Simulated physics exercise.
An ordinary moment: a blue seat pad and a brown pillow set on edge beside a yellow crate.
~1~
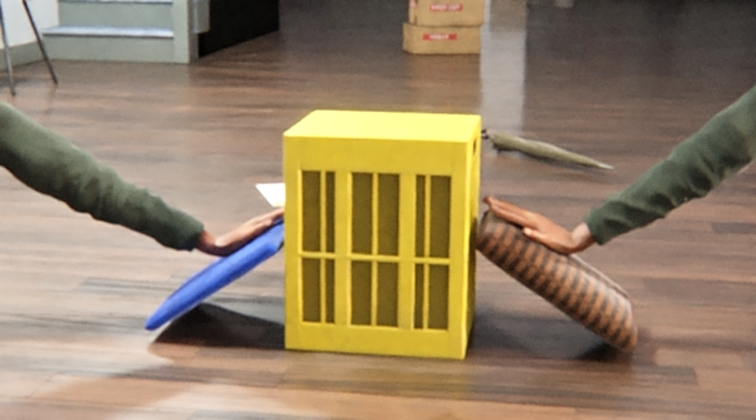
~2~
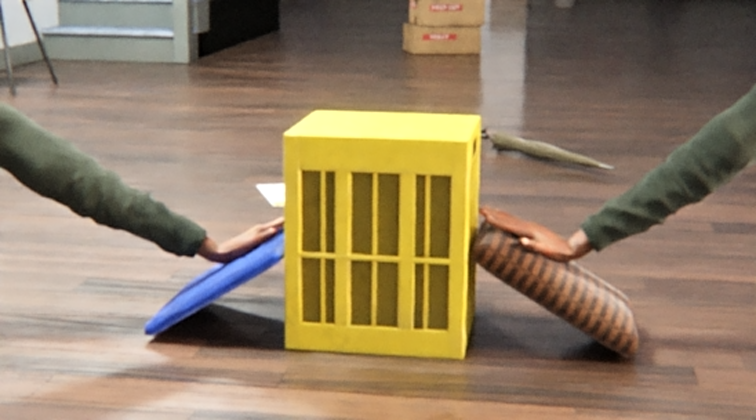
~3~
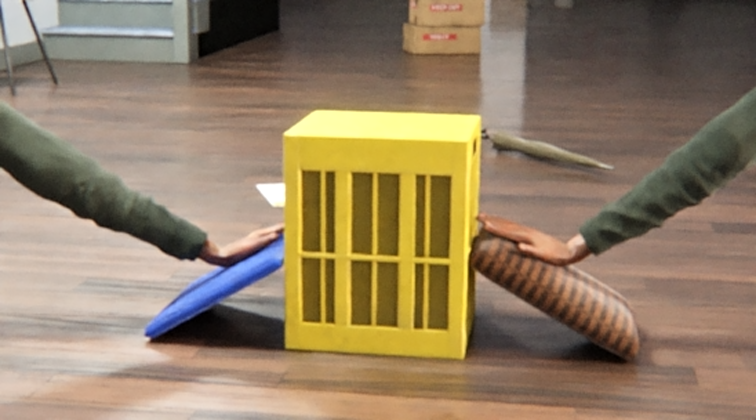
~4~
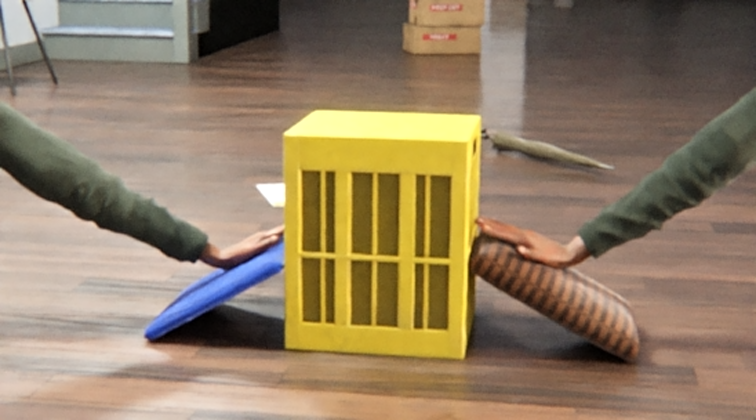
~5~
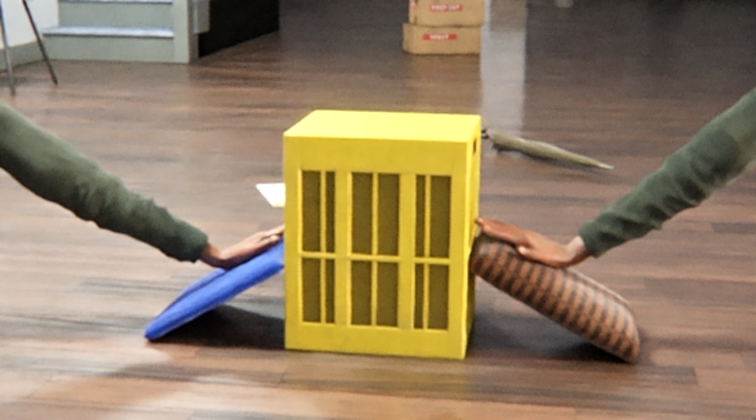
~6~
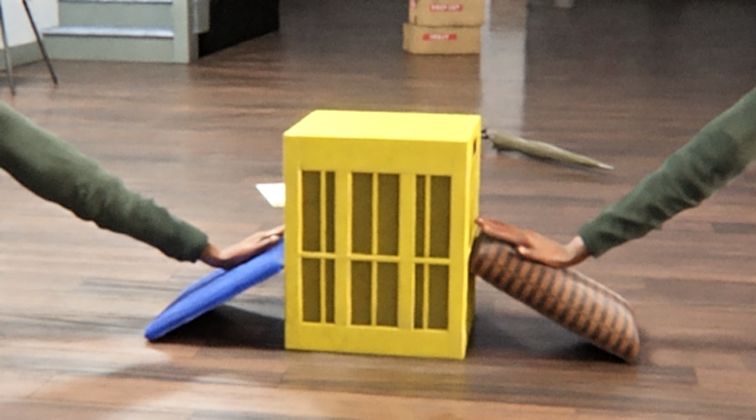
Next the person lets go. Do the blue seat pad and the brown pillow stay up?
The blue seat pad slumps to the floor, the brown pillow slides down flat.
Then, 0.26 s after the last picture, seat pad flat on the floor near (222, 312); pillow slipping down near (558, 302).
Then, 0.46 s after the last picture, seat pad flat on the floor near (219, 311); pillow flat on the floor near (564, 323).
At rest, seat pad flat on the floor near (220, 311); pillow flat on the floor near (563, 323). The blue seat pad slides down flat and the brown pillow slips and lies down.
